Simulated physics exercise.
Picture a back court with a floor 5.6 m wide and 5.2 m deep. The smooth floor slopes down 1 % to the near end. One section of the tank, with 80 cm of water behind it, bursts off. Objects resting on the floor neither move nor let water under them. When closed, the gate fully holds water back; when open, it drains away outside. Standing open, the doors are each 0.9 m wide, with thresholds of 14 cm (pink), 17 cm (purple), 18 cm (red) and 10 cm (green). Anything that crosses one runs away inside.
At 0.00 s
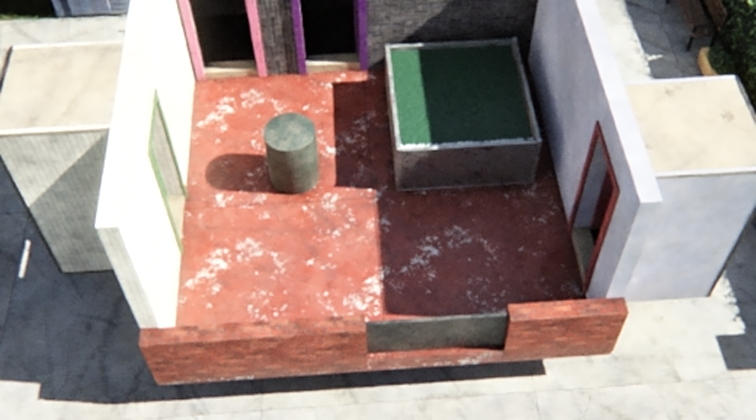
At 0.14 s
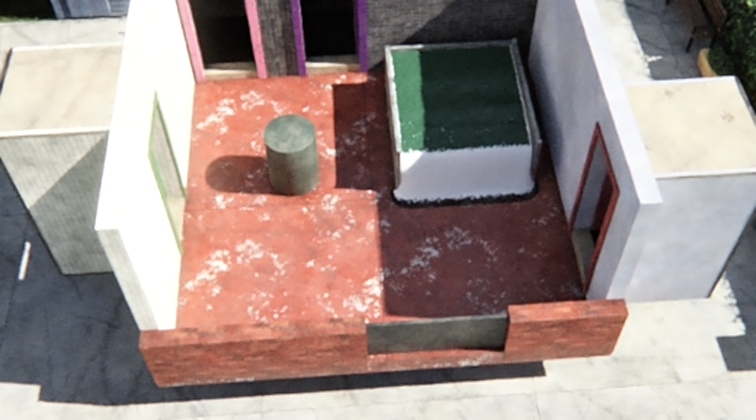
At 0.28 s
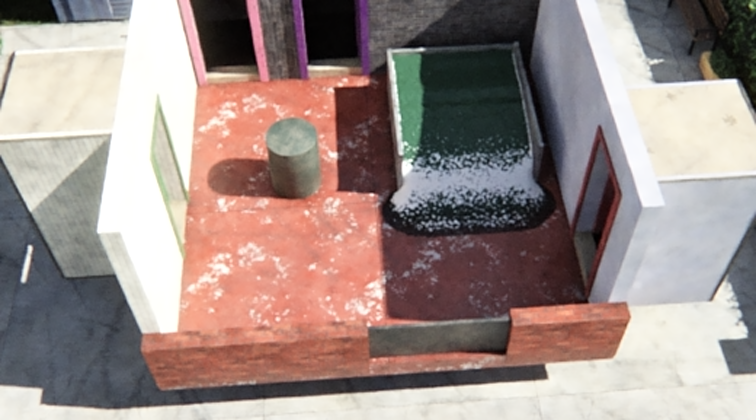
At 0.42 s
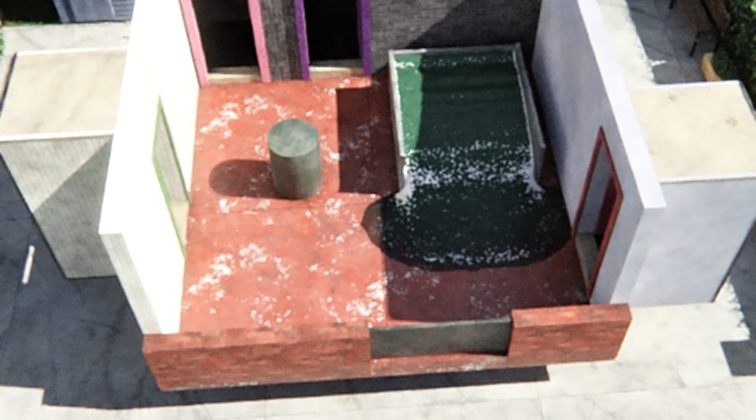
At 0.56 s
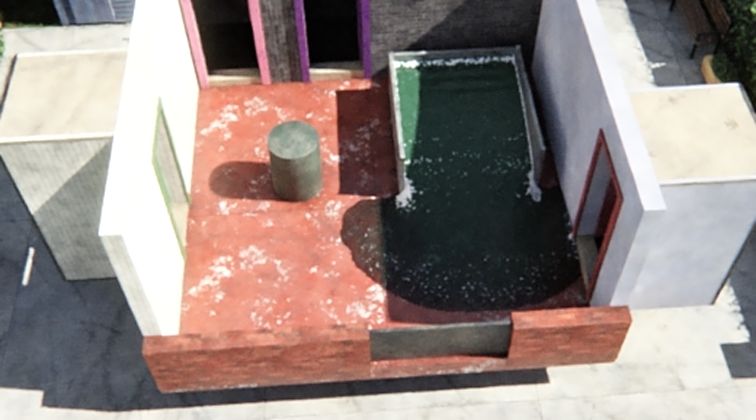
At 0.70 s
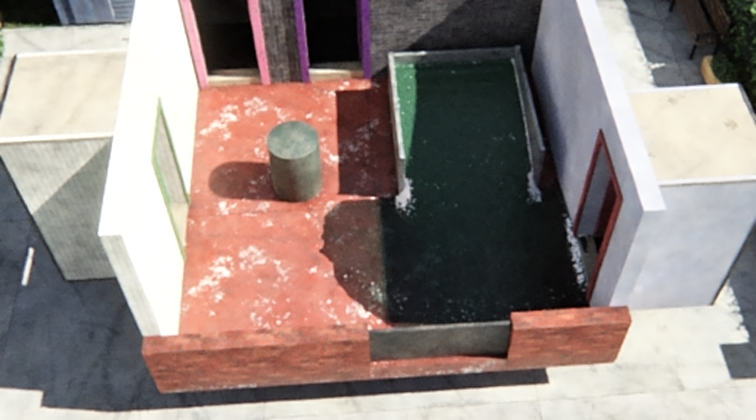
The clip shows a walled courtyard with a reddish floor, a gray cylinder and a tank of green water, whose near side gives way as water pours out, foaming white, and spreads dark across the right side toward the low front wall.
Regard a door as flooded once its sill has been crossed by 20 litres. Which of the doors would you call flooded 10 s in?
I would call the pink door flooded; I would call the purple door not flooded; I would call the red door flooded; I would call the green door flooded.
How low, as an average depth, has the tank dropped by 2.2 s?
About 23 cm.
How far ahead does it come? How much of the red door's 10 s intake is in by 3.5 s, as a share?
I'd say close to 90 percent.
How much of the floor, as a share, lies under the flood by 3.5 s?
About 65 per cent.
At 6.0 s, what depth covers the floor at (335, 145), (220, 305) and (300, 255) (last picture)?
Depth readings in turn - 2, 18, 15 cm.
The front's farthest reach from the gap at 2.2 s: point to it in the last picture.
Near (176, 364).
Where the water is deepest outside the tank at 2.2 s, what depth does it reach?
Max depth: About 48 centimetres.
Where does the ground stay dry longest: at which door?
That's the purple door.
After 1.4 s water covers 40 % of the floor and is deepest (59 cm) near (584, 337); pink door not reached, purple door not reached, red door 21 cm at the sill, 0 L in, green door not reached.
After 2.2 s water covers 45 % of the floor and is deepest (48 cm) near (544, 340); pink door not reached, purple door not reached, red door 33 cm at the sill, 28 L in, green door not reached.
After 3.5 s water covers 65 % of the floor and is deepest (40 cm) near (190, 363); pink door not reached, purple door not reached, red door 23 cm at the sill, 125 L in, green door 16 cm at the sill, 1 L in.
After 6.0 s water covers 95 % of the floor and is deepest (24 cm) near (198, 99); pink door 22 cm at the sill, 53 L in, purple door 10 cm at the sill, 0 L in, red door 11 cm at the sill, 135 L in, green door 16 cm at the sill, 52 L in.
After 10.0 s water covers 95 % of the floor and is deepest (18 cm) near (597, 336); pink door 11 cm at the sill, 88 L in, purple door 13 cm at the sill, 0 L in, red door 12 cm at the sill, 135 L in, green door 10 cm at the sill, 80 L in.
